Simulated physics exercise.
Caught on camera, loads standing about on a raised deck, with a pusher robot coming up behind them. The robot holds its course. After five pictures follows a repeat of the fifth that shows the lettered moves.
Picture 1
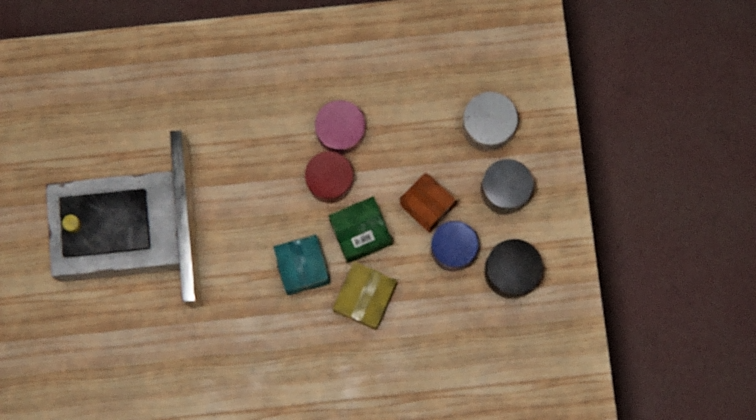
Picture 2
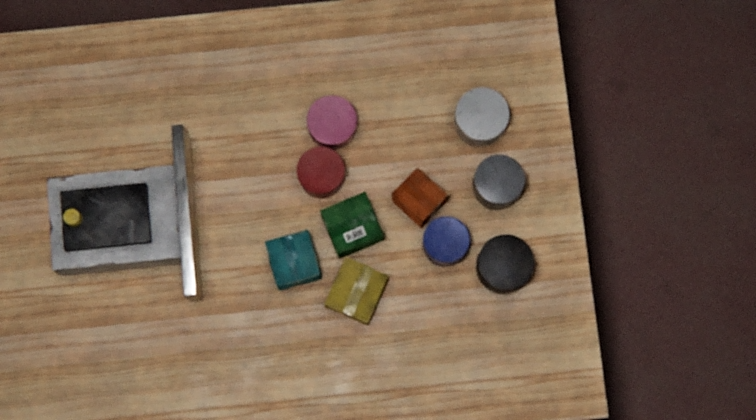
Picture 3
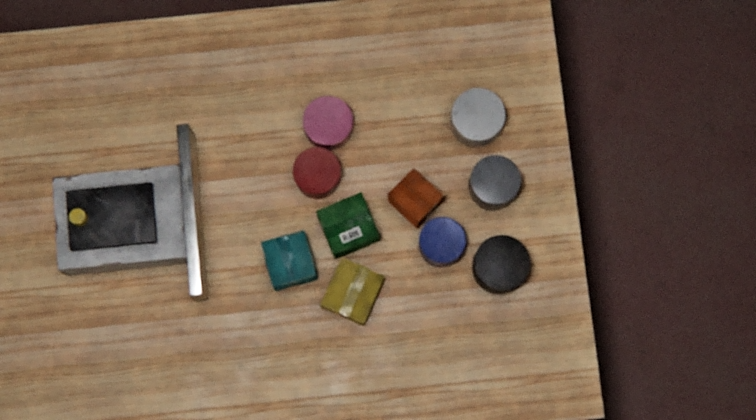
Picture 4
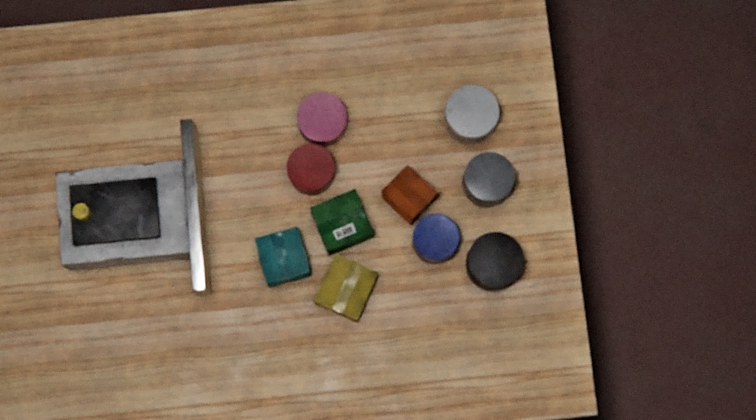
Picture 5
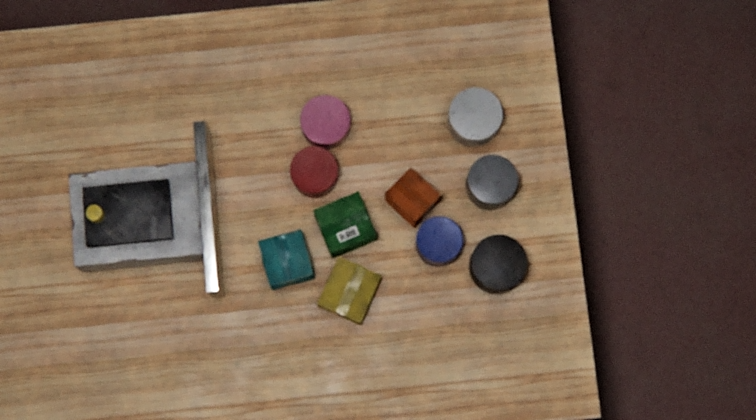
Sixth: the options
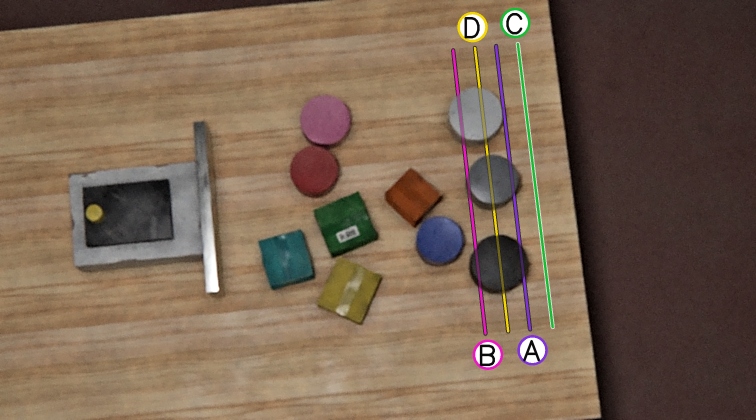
On a wooden deck, a grey pusher robot creeps right toward a still group of colourful loads.
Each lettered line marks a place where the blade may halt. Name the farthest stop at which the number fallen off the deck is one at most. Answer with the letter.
The farthest such stop is D.
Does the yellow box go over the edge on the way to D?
No.
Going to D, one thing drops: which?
The grey canister.
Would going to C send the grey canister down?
Yes.
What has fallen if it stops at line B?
The grey canister.
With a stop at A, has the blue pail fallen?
Yes.
On the marked copy, A at (513, 185); B at (469, 189); C at (535, 183); D at (491, 187).
Taking D. A third of the way, robot (238, 202); pink pail (334, 123); yellow box (378, 299).
Two thirds of the way, robot (341, 192); grey canister (524, 181); black canister (531, 273).
When it is over, robot (420, 184); grey canister over the edge; white canister (554, 83); one fallen.
As for the rest, A drops four; B is within the limit but short; C drops five.
